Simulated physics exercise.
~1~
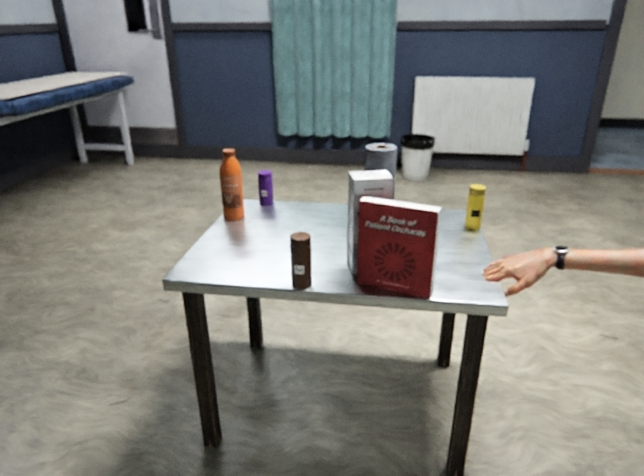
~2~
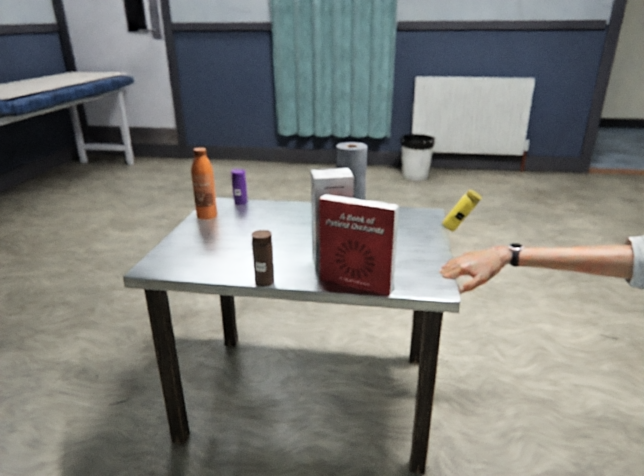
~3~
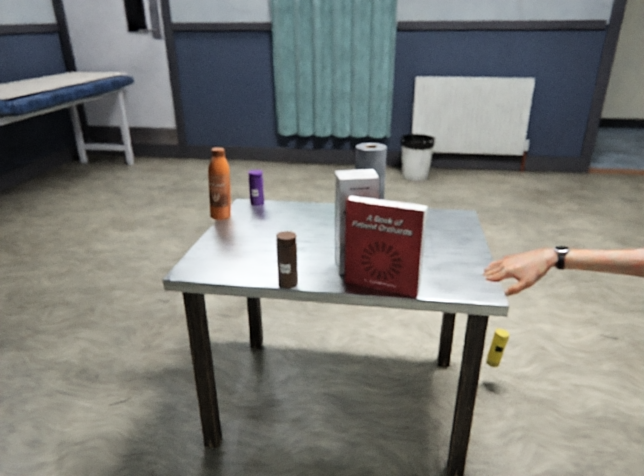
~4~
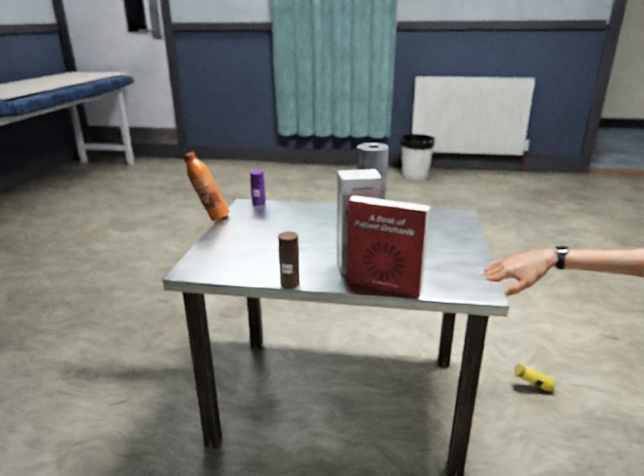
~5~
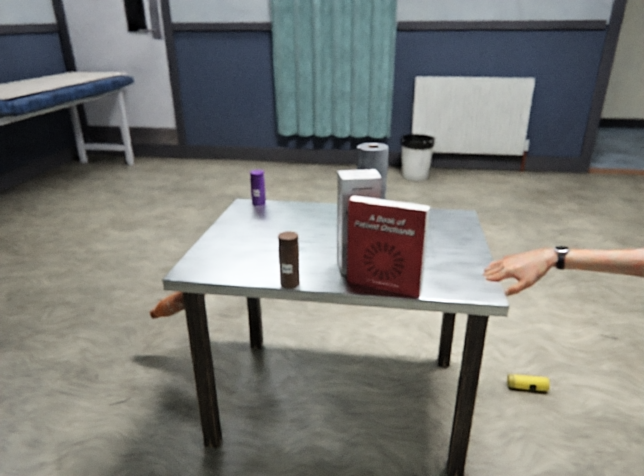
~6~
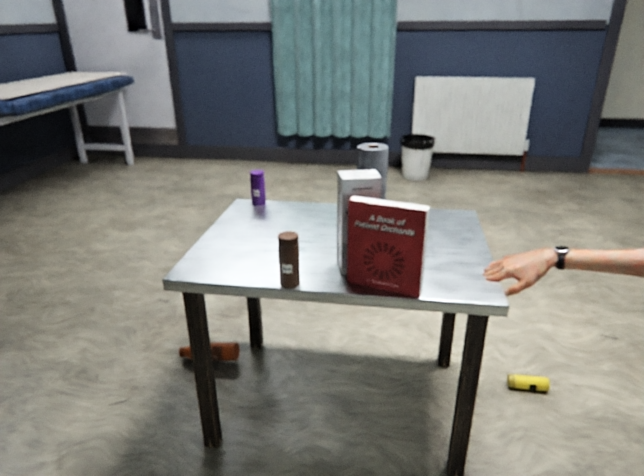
A metal-topped side table with dark legs stands in a blue-walled room with a teal curtain, seen from the front and slightly above, a hand resting at its right edge. It holds an orange bottle and a purple shaker at the left, a brown shaker in front, a red book, white carton and grey roll nearer the middle, and a yellow shaker at right. The table shifts left and the yellow shaker tips, then it returns right as the shaker falls to the floor. The orange bottle leans and drops off the left side. Both lie on the floor while the other five stay standing.
